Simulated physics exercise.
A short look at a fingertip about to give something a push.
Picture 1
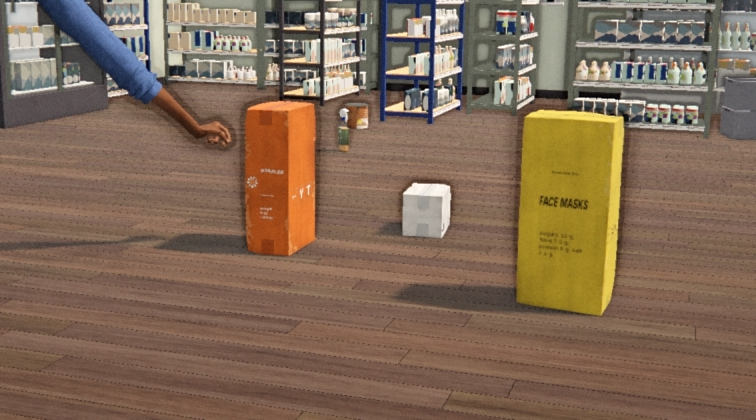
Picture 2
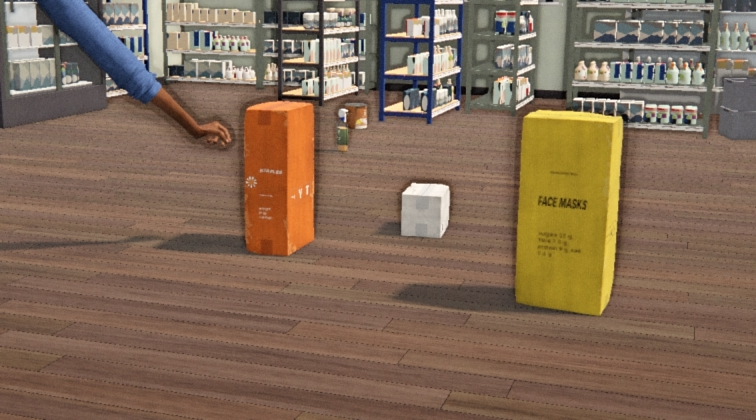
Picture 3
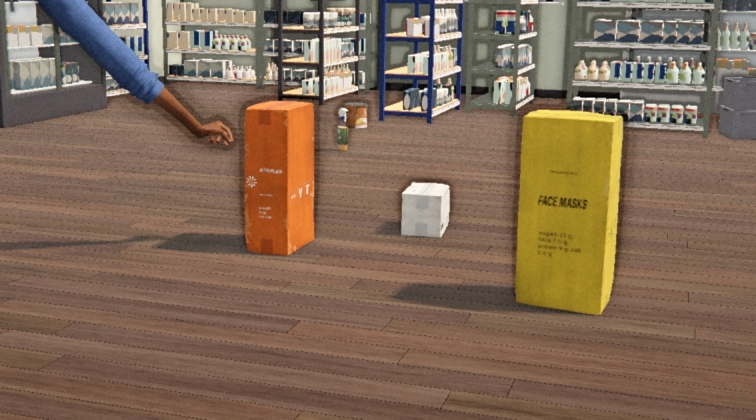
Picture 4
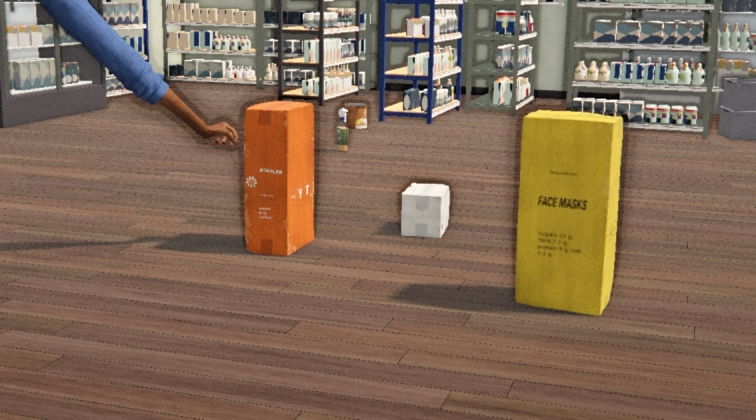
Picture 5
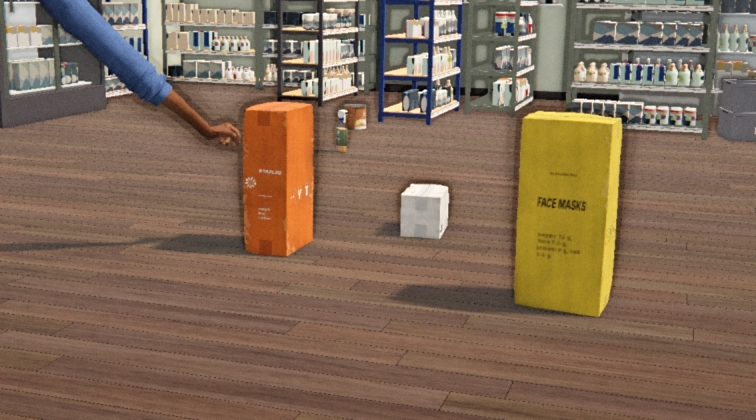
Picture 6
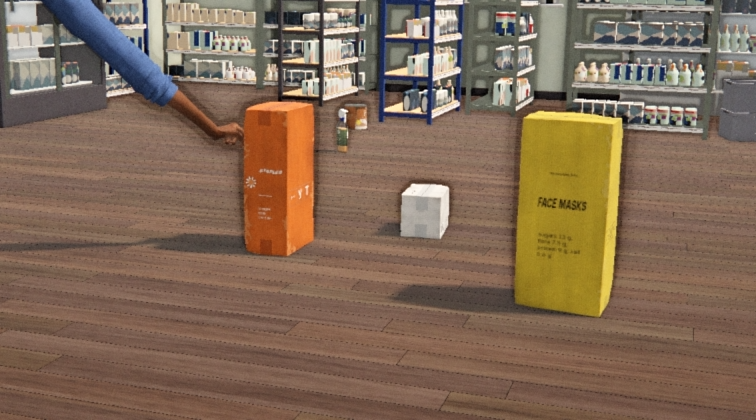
A hand at the left edges slightly right toward the orange box, which stays still.
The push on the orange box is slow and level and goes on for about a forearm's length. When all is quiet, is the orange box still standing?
The orange box falls over.
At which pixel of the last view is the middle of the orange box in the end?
Near (378, 234).
Then, 0.40 s past the last view, orange box rocked 12° from its first pose near (293, 175).
Then, 0.80 s past the last view, orange box rocked 34° from its first pose near (321, 180).
Then, 1.00 s past the last view, orange box rocked 65° from its first pose near (354, 203).
Then, 1.10 s past the last view, orange box on its side near (373, 235).
Finally, down or leaning hard on the floor, orange box. Final places as the last picture's camera would see them, orange box near (378, 234).
